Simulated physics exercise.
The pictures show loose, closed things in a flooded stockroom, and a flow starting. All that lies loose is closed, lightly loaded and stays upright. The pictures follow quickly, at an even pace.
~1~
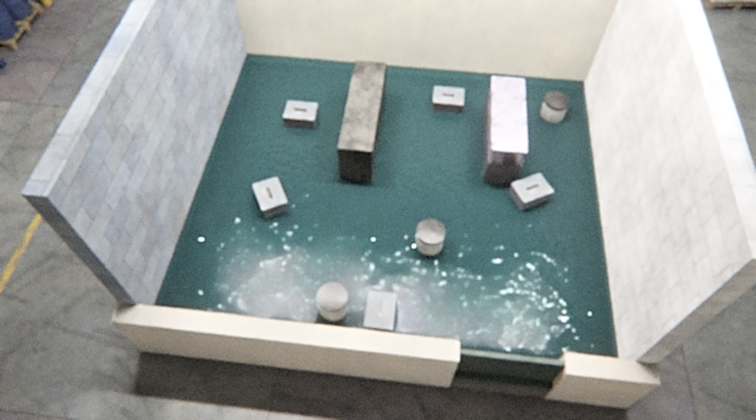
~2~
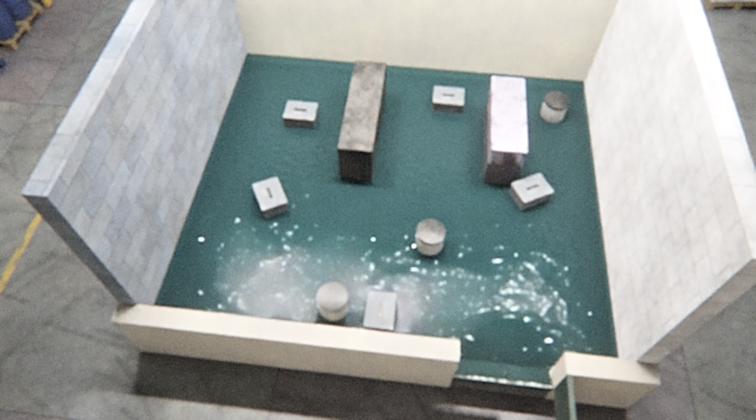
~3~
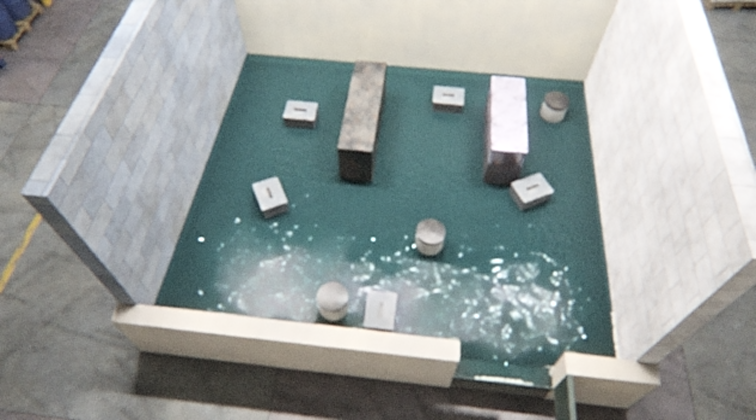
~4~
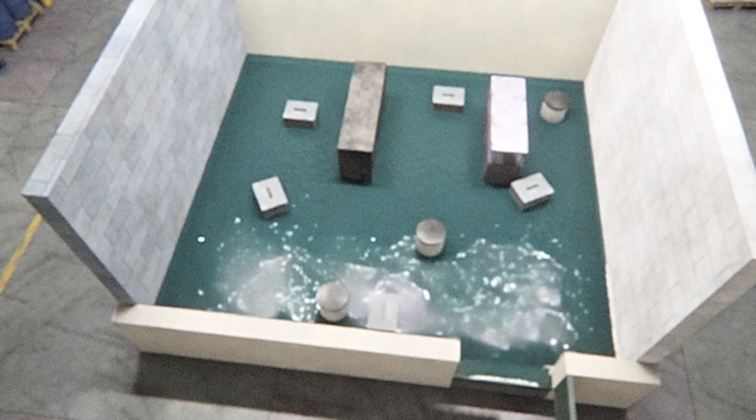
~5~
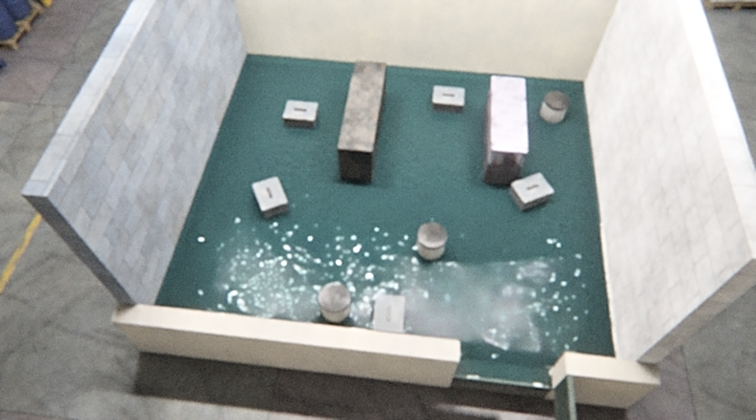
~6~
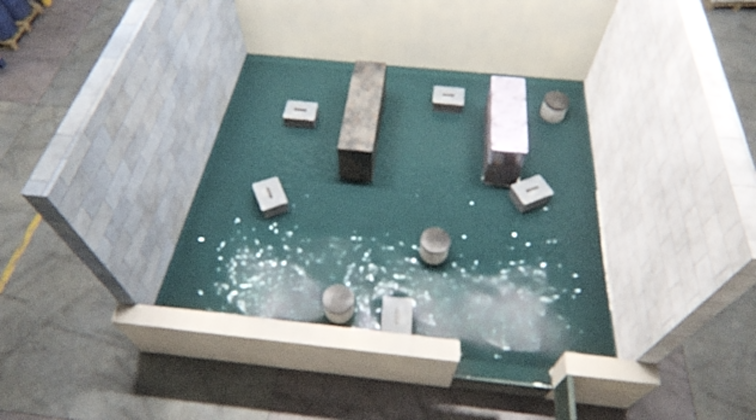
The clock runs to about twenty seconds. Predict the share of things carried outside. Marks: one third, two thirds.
Share: Between one and two thirds.
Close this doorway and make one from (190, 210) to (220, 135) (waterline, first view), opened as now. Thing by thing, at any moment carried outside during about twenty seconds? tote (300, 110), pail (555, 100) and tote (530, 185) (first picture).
In turn: Gone, still in, still in.
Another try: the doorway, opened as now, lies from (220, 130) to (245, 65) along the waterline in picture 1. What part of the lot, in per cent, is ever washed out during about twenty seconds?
I make it 40 per cent.
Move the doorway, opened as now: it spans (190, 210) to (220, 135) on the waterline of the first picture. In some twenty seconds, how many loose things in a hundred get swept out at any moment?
Some 50 per cent.
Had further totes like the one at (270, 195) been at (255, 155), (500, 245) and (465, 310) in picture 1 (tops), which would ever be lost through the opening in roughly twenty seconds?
As listed: Kept in, carried outside, yes.
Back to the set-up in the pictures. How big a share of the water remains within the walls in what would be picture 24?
I make it 80 per cent.
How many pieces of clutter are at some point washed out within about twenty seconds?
That makes 4.
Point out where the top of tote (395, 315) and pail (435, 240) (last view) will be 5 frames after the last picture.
Roughly at (452, 328) and (462, 265).
A moment on, 0 of 8 are out; 8 afloat.
Next, 3 of 8 are out; 5 afloat.
Later, 4 of 8 are out; 4 afloat.
In the end, 4 of 8 are out; 4 afloat.
